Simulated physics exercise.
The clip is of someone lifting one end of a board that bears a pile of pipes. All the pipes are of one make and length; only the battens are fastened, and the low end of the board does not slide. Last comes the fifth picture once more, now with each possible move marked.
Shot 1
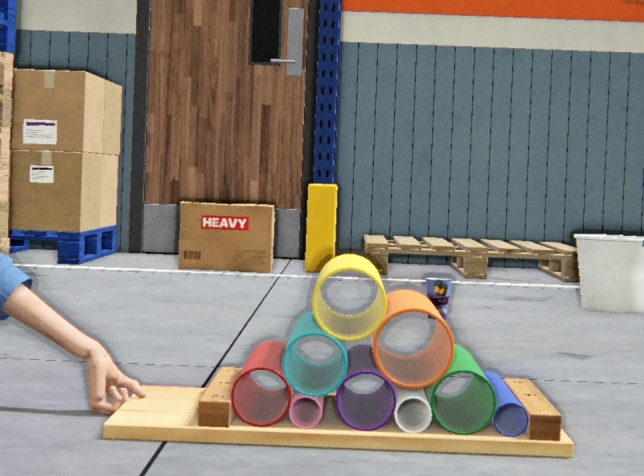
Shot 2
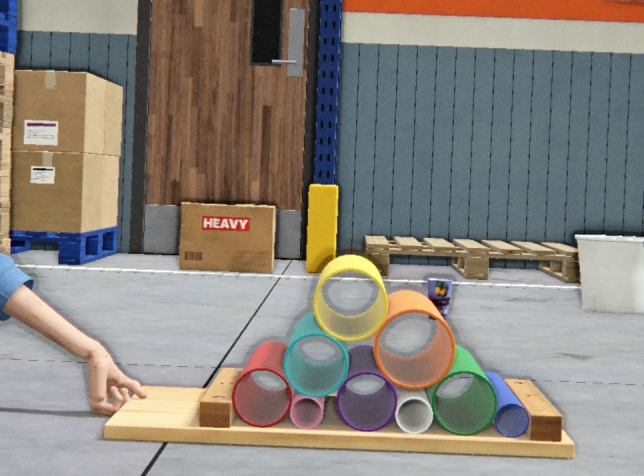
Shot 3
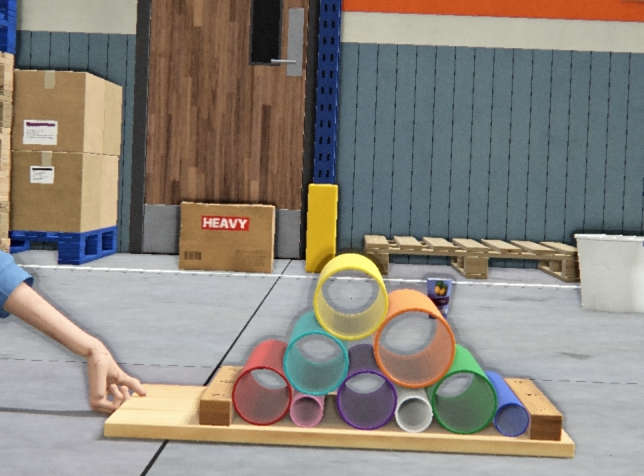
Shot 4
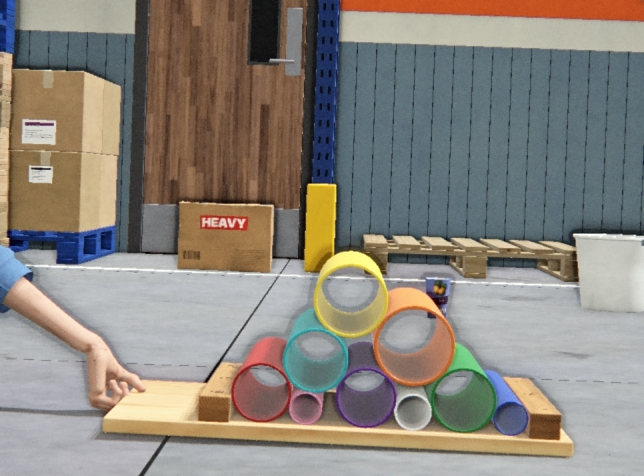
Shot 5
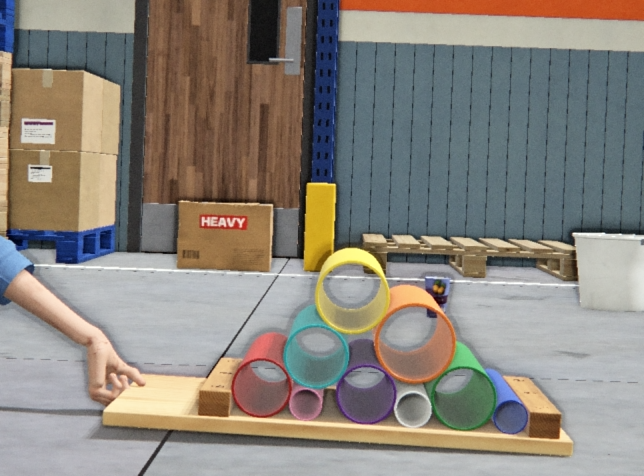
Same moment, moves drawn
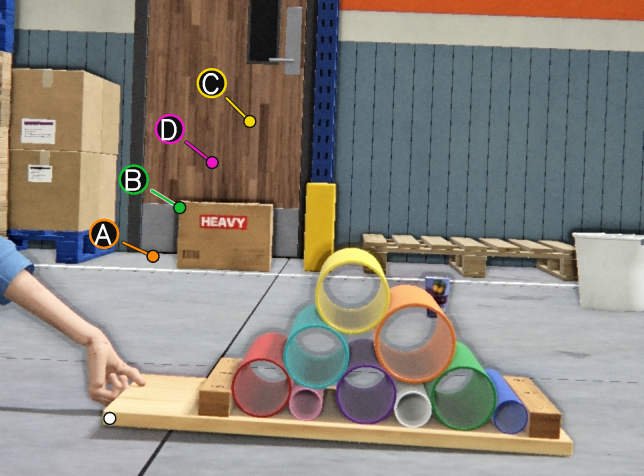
A hand at the left end of a wooden board barely moved, and the colourful pipes piled between two wooden blocks stayed stacked, with the yellow one on top, on a warehouse floor.
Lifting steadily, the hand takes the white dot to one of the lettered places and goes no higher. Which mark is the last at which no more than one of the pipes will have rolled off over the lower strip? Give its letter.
Lift it to D and no more.
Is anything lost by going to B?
At B: No.
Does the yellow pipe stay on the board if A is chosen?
Yes.
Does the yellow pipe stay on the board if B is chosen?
Yes.
On the marked copy, A at (153, 257); B at (180, 208); C at (250, 121); D at (212, 163); the white dot at (110, 419).
Following D. Soon after the start, board at 20°.
Later, board at 36°.
In the end, board at 36°, none over the low batten.
As for the rest, A none over the low batten; B none over the low batten; C three over the low batten (orange, turquoise, yellow).
